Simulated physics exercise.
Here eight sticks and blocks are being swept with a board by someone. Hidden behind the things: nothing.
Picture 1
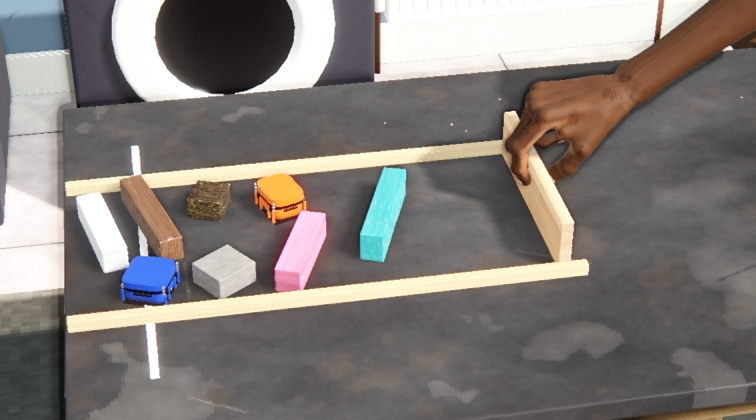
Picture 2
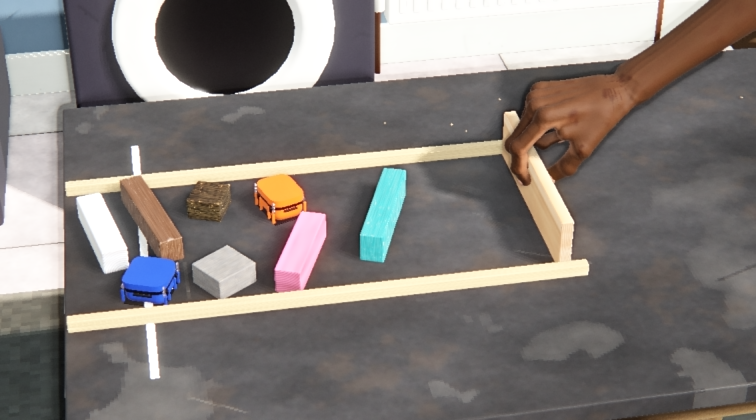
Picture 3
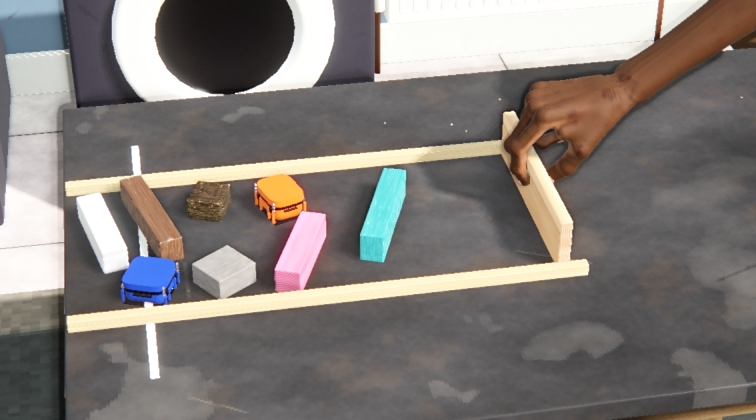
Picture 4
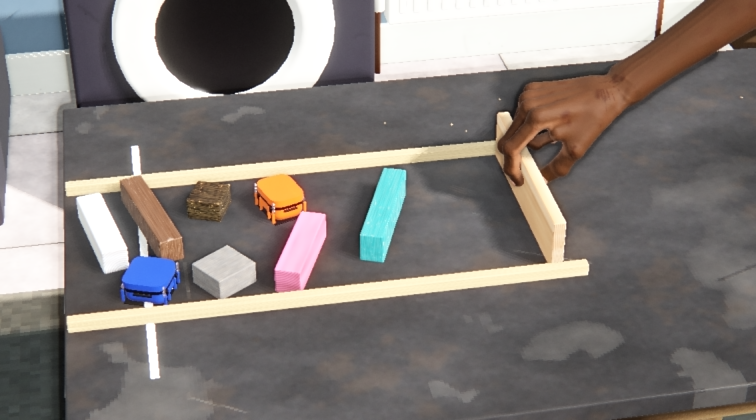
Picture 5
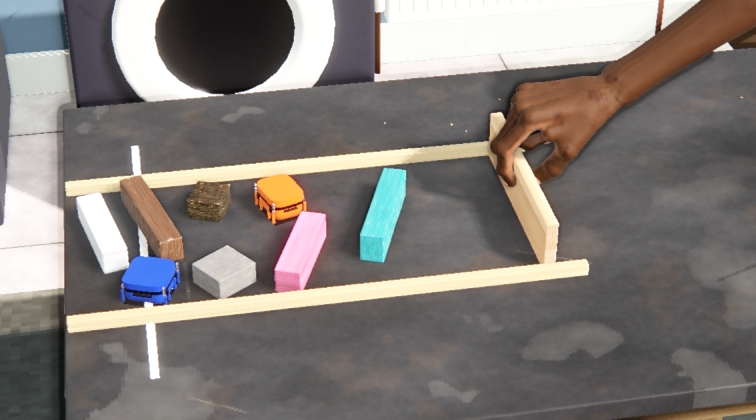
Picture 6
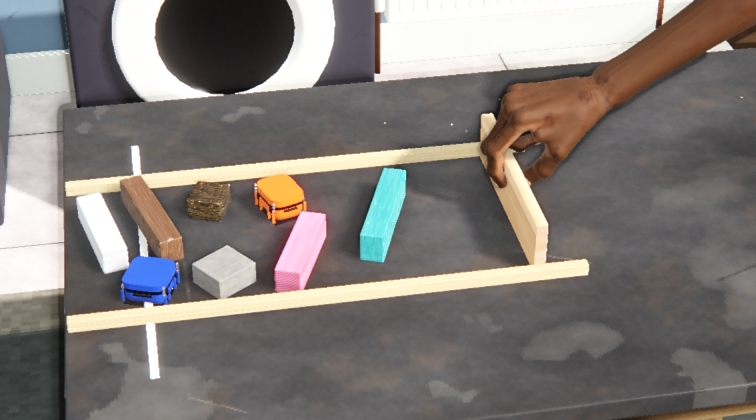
A dark-skinned hand grips an upright pale wooden board at the right of a mottled dark tabletop, seen from above at an angle, with a round-doored appliance behind. Between two pale rails lie white, brown, pink and teal bars, dark brown and grey blocks, and blue and orange cases, near a white tape line at left. The hand holds still, then slides the board slightly left, touching none of them, while the view stays fixed.
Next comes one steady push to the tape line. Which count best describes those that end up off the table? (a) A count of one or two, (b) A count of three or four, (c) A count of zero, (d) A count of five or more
A count of three or four.
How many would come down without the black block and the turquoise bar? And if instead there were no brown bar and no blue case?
The first try gives 1, the second gives 1.
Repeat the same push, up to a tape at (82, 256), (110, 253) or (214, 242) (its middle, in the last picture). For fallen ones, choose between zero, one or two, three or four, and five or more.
Count per stopping tape, as listed: Five or more, five or over, none at all.
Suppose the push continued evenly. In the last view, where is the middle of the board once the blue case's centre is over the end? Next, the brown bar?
Around (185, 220) first and around (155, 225) second.
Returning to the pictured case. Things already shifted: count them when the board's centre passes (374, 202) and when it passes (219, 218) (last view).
That gives 1 for the first and 8 for the second.
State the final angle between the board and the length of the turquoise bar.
I'd estimate about 0 degrees.
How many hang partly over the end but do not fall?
The figure is 2.
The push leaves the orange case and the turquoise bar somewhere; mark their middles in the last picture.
Orange case: About (98, 210); turquoise bar: About (131, 240).
Soon after, none off yet; white stick at rest near (102, 232); blue case at rest near (150, 283); brown bar at rest near (151, 218).
In the end, the number that fall off is three or four; gone, brown bar, blue case and white stick.
